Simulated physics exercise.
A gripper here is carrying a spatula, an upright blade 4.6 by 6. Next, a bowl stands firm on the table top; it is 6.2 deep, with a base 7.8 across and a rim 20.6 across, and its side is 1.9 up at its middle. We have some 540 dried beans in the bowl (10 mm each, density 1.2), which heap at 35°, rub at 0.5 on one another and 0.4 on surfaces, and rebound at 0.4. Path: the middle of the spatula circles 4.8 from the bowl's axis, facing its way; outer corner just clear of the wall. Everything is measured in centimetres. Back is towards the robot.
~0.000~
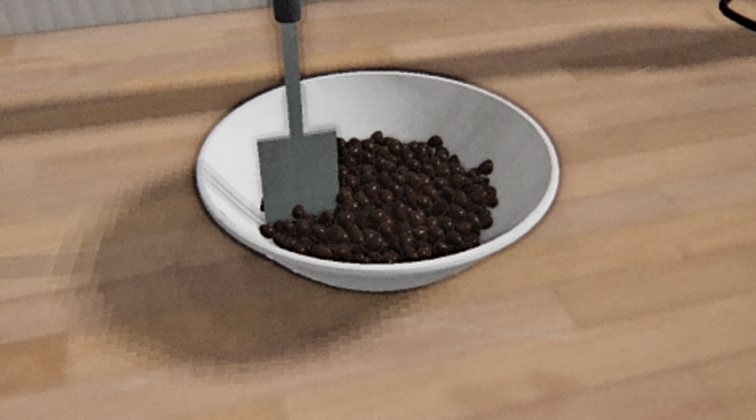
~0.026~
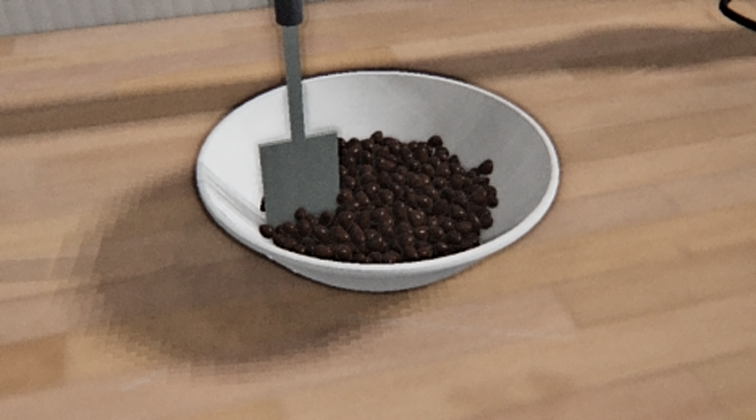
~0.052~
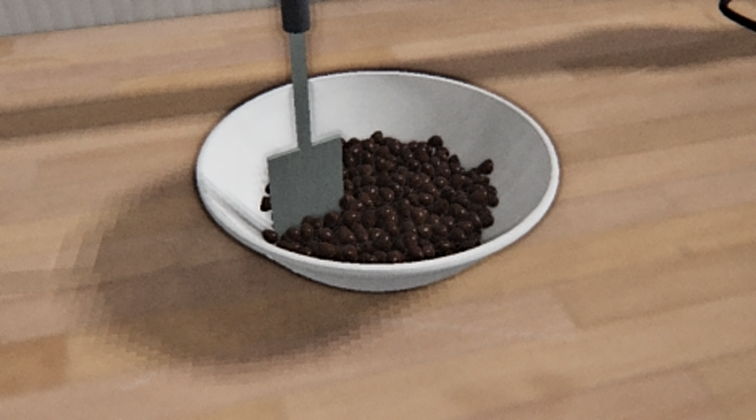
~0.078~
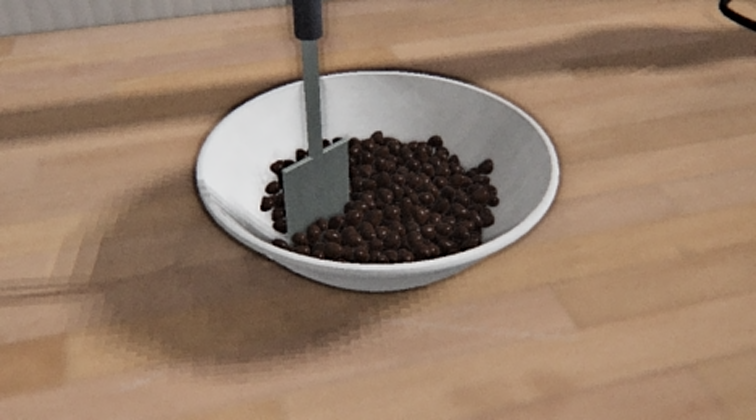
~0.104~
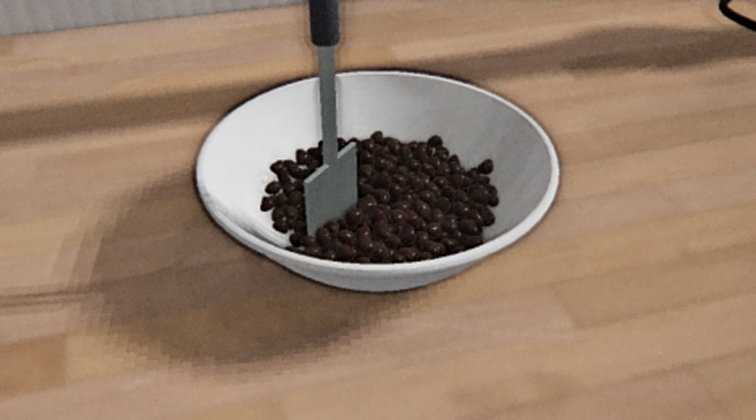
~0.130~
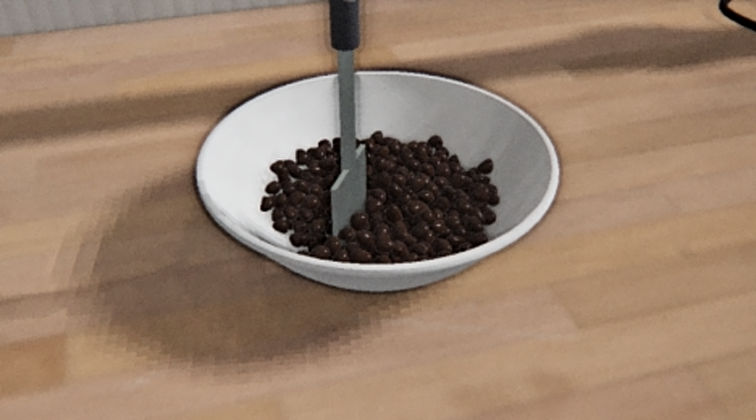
In this clip, a spatula with a dark handle stands upright in a white bowl of dark beans on a wooden surface, then moves gradually to the right through the beans while its flat blade turns nearly edge-on.
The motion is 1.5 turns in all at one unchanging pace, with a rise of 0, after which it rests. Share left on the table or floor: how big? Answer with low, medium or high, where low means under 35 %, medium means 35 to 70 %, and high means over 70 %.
Low.
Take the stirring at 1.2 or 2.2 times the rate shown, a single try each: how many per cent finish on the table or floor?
15 % and 45 %.
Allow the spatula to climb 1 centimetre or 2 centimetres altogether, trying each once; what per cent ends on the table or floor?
Close to 5 percent and close to 0 percent.
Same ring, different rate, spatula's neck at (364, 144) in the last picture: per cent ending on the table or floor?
Something like 15 percent, roughly.
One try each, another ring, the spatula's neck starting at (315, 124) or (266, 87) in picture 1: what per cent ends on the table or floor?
Around 0 per cent on the first try, around 0 per cent on the second.
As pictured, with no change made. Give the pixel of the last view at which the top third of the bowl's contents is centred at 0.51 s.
I'd point to somewhere close to (360, 125).
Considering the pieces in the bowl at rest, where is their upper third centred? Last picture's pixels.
Centre, approx.: (428, 156).
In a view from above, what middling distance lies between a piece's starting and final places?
Roughly 9 cm, measured level.
After 0.51 s, 245° round, highest piece 8 above the table; 518 in the bowl, 12 on the table or floor, 6 in flight or on the tool.
After 0.88 s, 75° round, highest piece 8 above the table; 490 in the bowl, 38 on the table or floor, 8 in flight or on the tool.
After 1.27 s, 180° round, highest piece 7 above the table; 468 in the bowl, 68 on the table or floor.
After 1.97 s, 180° round, highest piece 7 above the table; 468 in the bowl, 68 on the table or floor.
At rest, 468 in the bowl, 68 on the table or floor. That is 13 % on the table or floor.
